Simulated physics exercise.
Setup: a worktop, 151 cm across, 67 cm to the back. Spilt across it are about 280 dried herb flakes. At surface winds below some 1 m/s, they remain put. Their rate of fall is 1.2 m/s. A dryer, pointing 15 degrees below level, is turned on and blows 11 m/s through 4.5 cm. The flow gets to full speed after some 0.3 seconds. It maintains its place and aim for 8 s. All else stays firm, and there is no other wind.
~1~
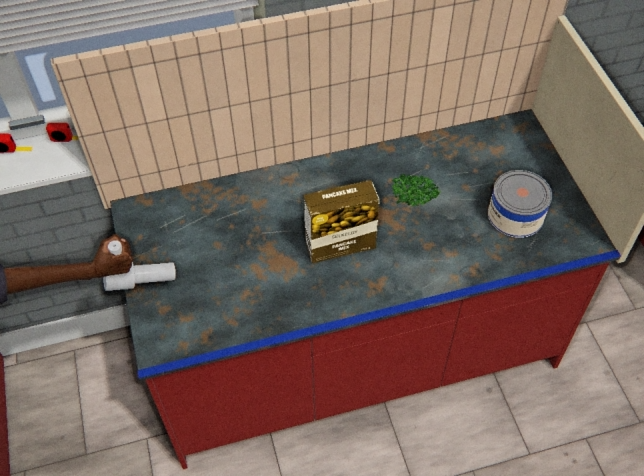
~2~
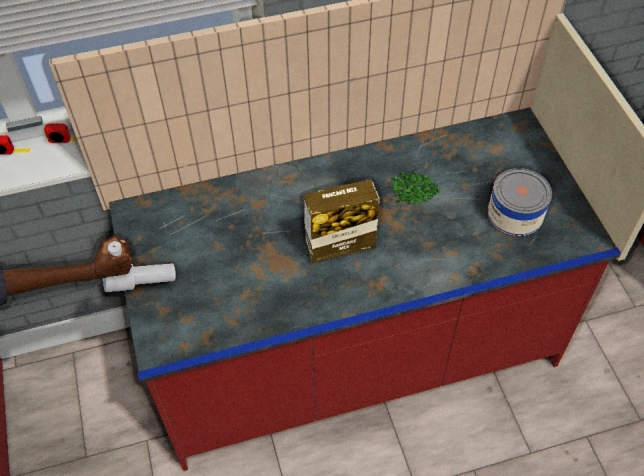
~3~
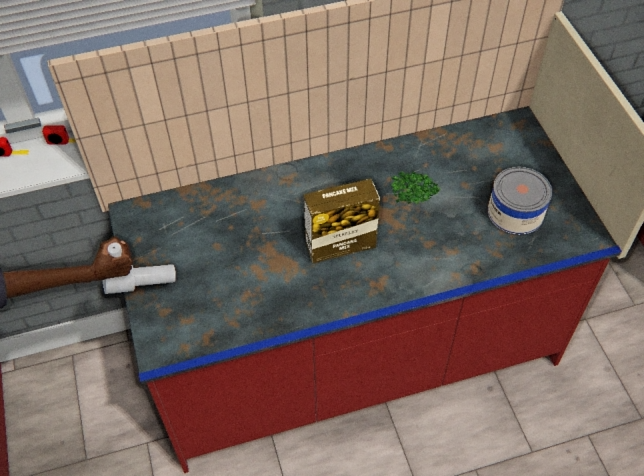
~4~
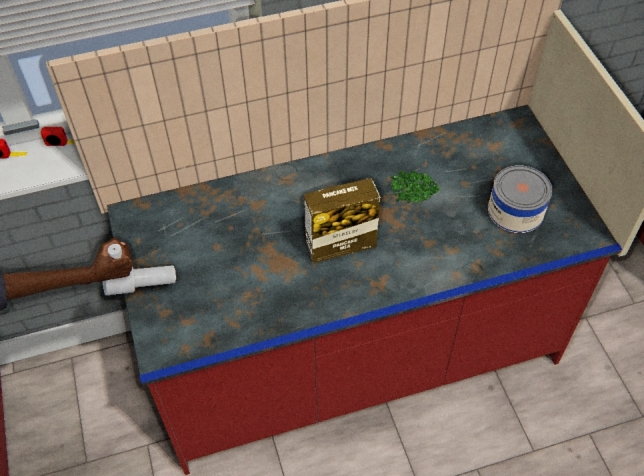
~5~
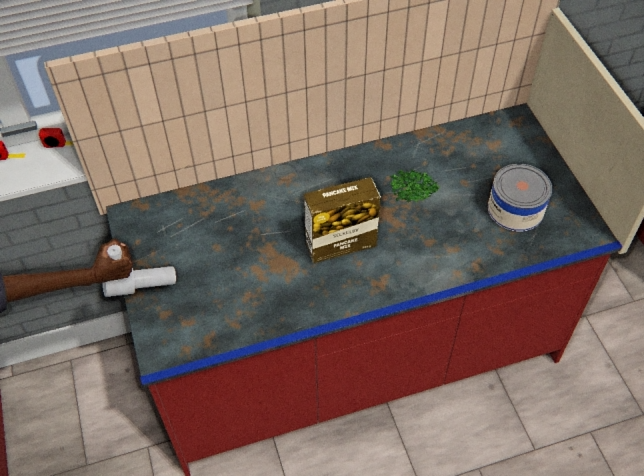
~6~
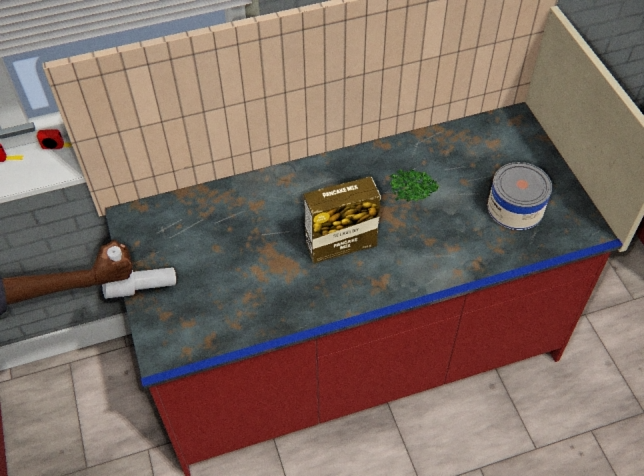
A hand holds a white nozzle at the counter's left while green flakes lie still.
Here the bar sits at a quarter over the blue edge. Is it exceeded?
The quarter mark is not passed.
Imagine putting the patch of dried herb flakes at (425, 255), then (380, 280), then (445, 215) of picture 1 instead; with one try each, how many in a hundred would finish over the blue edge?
About 50, 90 and 0 in a hundred, in that order.
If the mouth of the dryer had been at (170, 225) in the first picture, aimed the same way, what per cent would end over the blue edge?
Then the share would be close to 40 percent.
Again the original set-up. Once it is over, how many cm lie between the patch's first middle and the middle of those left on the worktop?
Distance: Approx. 0 cm.
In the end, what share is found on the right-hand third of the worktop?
Something close to 30 % ends up there.
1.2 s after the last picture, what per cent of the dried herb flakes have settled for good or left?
I reckon around 100 per cent.
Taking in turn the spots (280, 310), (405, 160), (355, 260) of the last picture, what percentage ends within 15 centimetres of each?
In turn about 0 %, 80 %, 0 %.
Then, 1.2 s after the last picture, 2 % are on the move or not yet settled, 0 % are over the blue edge; the middle of those still in play is near (411, 185).
Then, 2.2 s after the last picture, 2 % are on the move or not yet settled, 0 % are over the blue edge; the middle of those still in play is near (411, 185).
Then, 4.1 s after the last picture, 2 % are on the move or not yet settled, 0 % are over the blue edge; the middle of those still in play is near (411, 185).
Then, 7.7 s after the last picture, at the end, 0 % are over the blue edge; the middle of those still in play is near (411, 185).
